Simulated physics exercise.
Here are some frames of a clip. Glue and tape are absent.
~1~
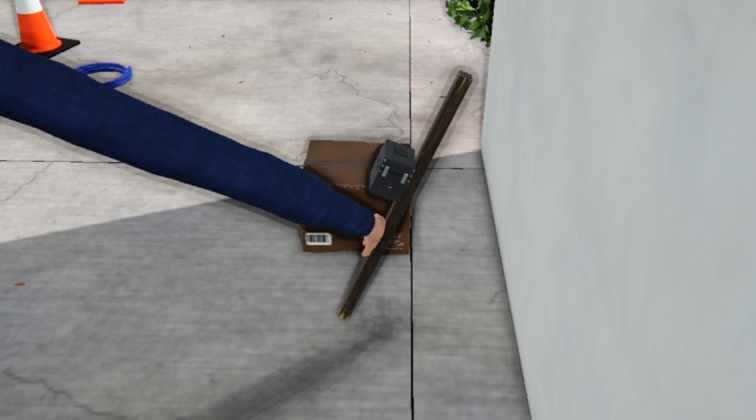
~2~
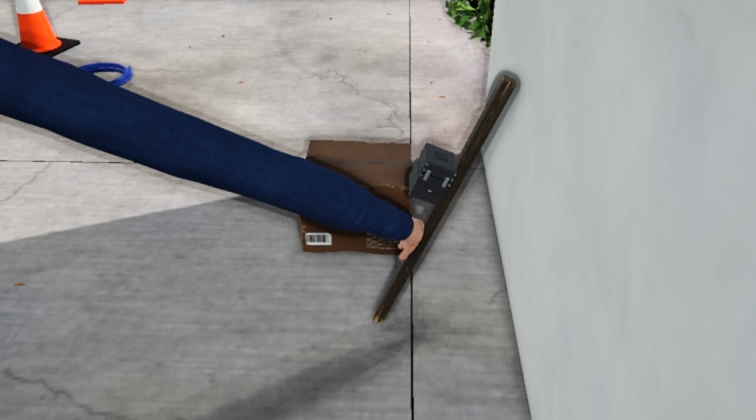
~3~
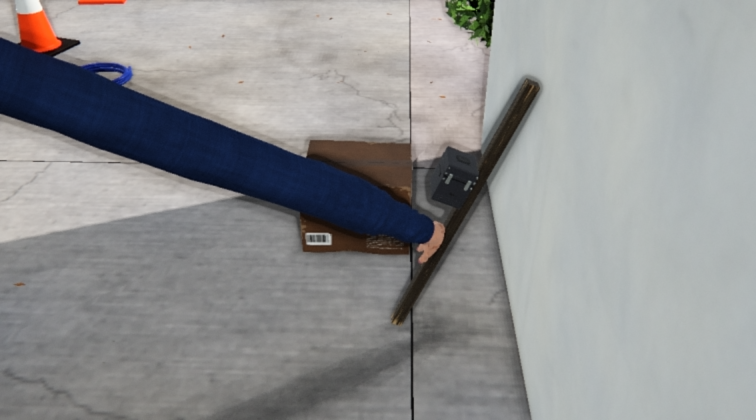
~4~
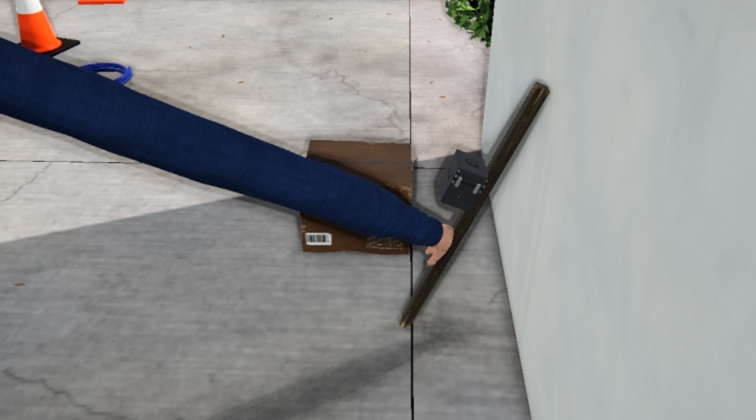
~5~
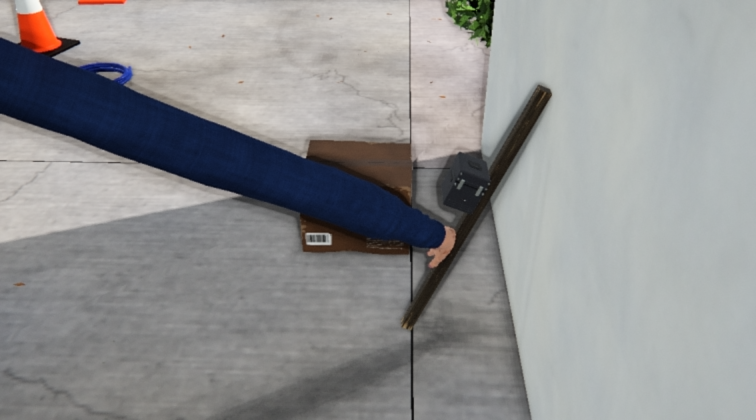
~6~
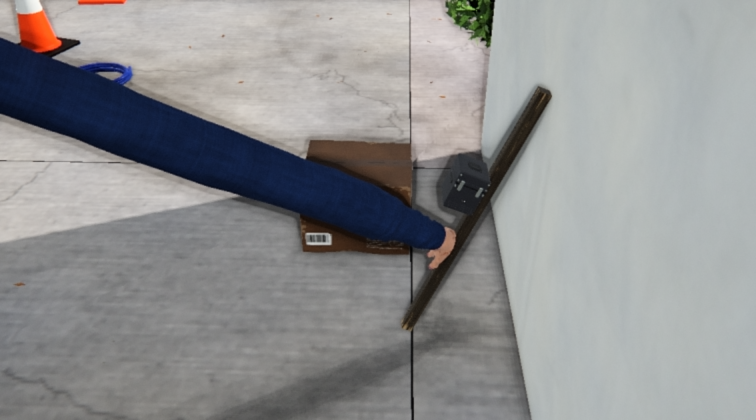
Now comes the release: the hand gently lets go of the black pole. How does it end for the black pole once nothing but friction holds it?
The black pole stays put.
Then, 0.20 s past the last view, nothing moves.
Then, 0.50 s past the last view, black pole resting near (467, 223).
Finally, both still in place. Final places as the last picture's camera would see them, black pole near (467, 223). The pole holds.
